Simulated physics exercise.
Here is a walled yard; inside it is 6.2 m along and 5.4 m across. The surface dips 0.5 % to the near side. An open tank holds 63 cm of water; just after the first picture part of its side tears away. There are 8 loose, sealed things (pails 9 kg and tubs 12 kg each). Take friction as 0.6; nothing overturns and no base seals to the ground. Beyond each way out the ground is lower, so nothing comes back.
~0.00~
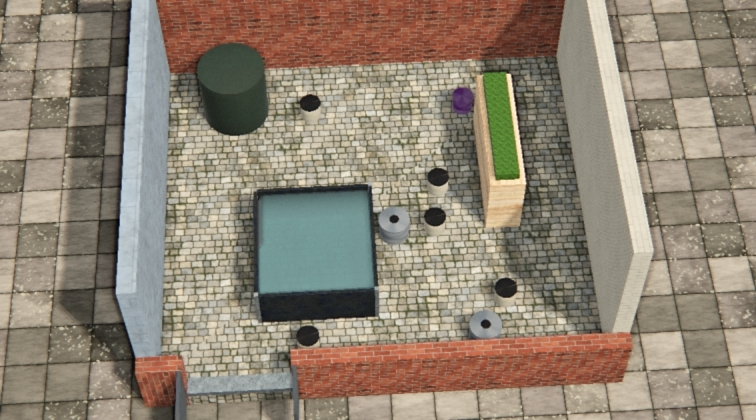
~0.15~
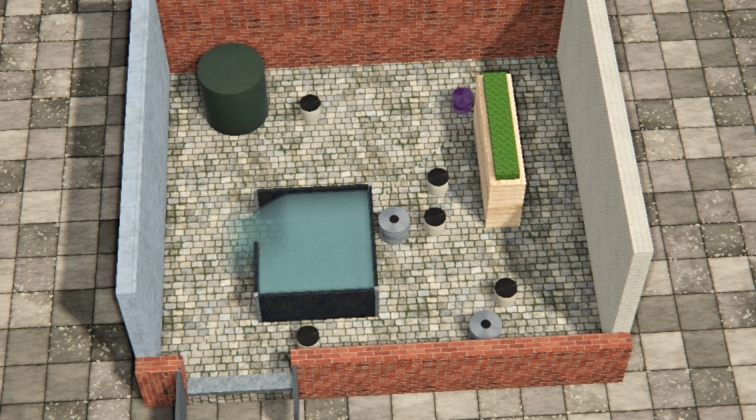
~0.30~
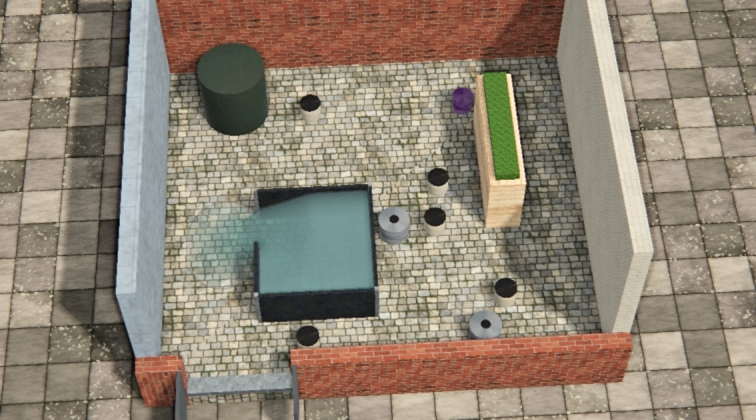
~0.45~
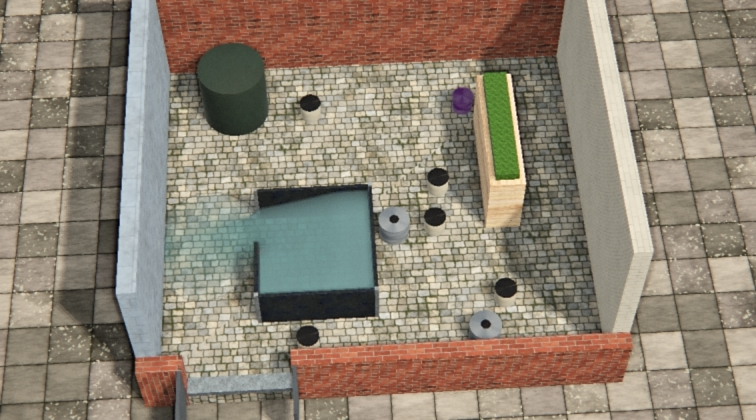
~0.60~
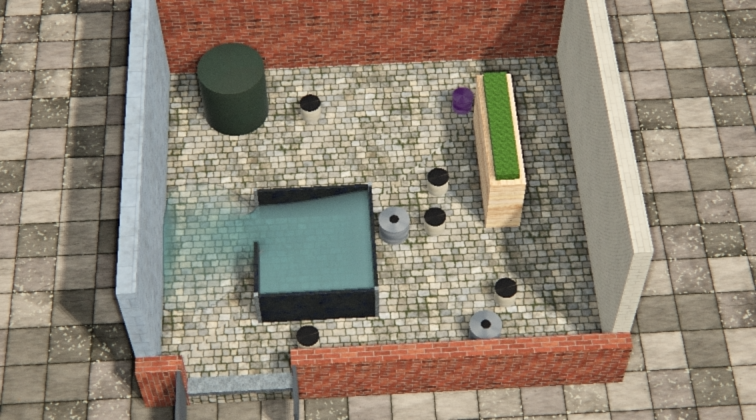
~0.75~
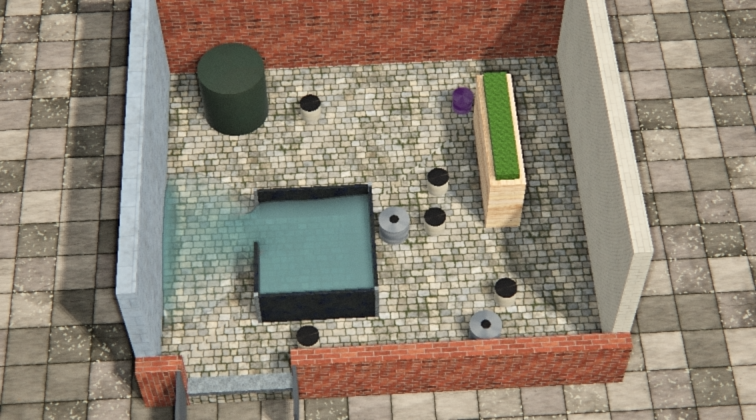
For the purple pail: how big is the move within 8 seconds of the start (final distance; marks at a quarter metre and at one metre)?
The purple pail holds its place.
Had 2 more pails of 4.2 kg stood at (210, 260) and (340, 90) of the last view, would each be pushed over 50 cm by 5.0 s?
In that order: Over, more.
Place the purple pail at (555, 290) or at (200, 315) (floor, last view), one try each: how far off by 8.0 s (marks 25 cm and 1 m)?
In that order: It stays put; it slides a little.
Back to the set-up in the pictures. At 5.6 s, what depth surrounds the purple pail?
Roughly 5 cm.
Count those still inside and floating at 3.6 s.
0 of them.
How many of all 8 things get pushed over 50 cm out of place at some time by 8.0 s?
I count 0.
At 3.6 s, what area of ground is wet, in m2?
Some 17 m2.
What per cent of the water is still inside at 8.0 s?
Some 76 per cent remains.
After 1.6 s the purple pail is near (463, 95), 0.0 m from its start, aground; 0 of 8 are out; 0 afloat.
After 3.6 s the purple pail is near (463, 95), 0.0 m from its start, aground; 0 of 8 are out; 0 afloat.
After 5.6 s the purple pail is near (463, 95), 0.0 m from its start, aground; 0 of 8 are out; 0 afloat.
After 8.0 s the purple pail is near (463, 95), 0.0 m from its start, aground; 0 of 8 are out; 0 afloat.
